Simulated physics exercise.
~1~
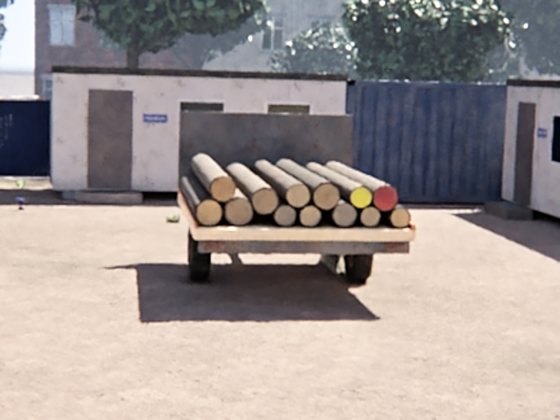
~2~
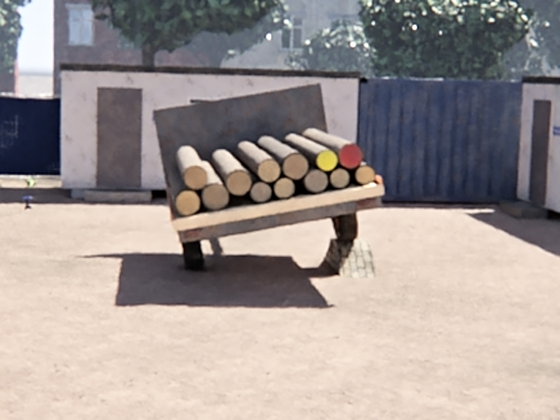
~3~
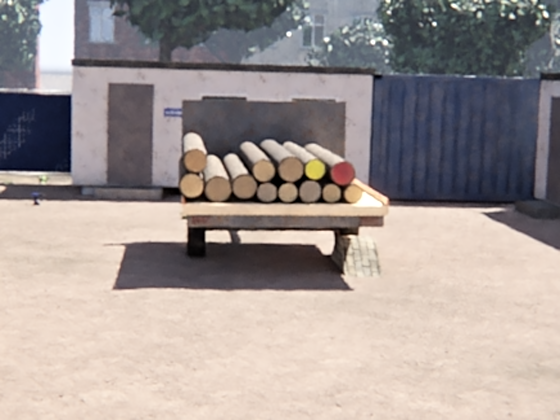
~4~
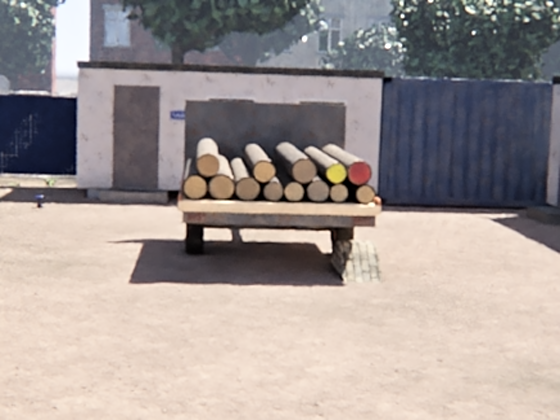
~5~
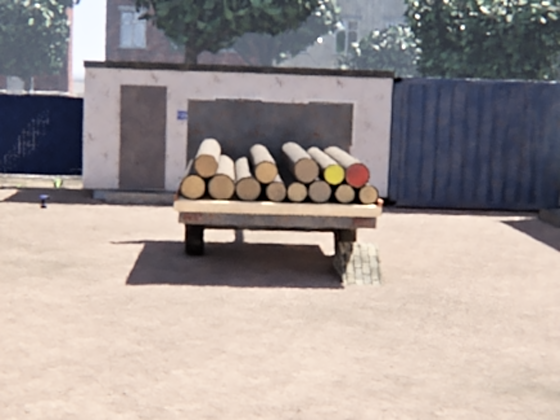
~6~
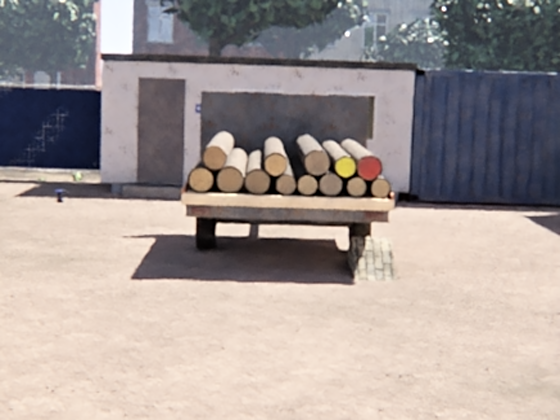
A flat trailer stacked with loose wooden poles tipped sharply, its right side raised, then dropped level again. The poles shifted and rolled about a little, but the yellow-ended and red-ended ones stayed up on top near the right, and nothing fell off.
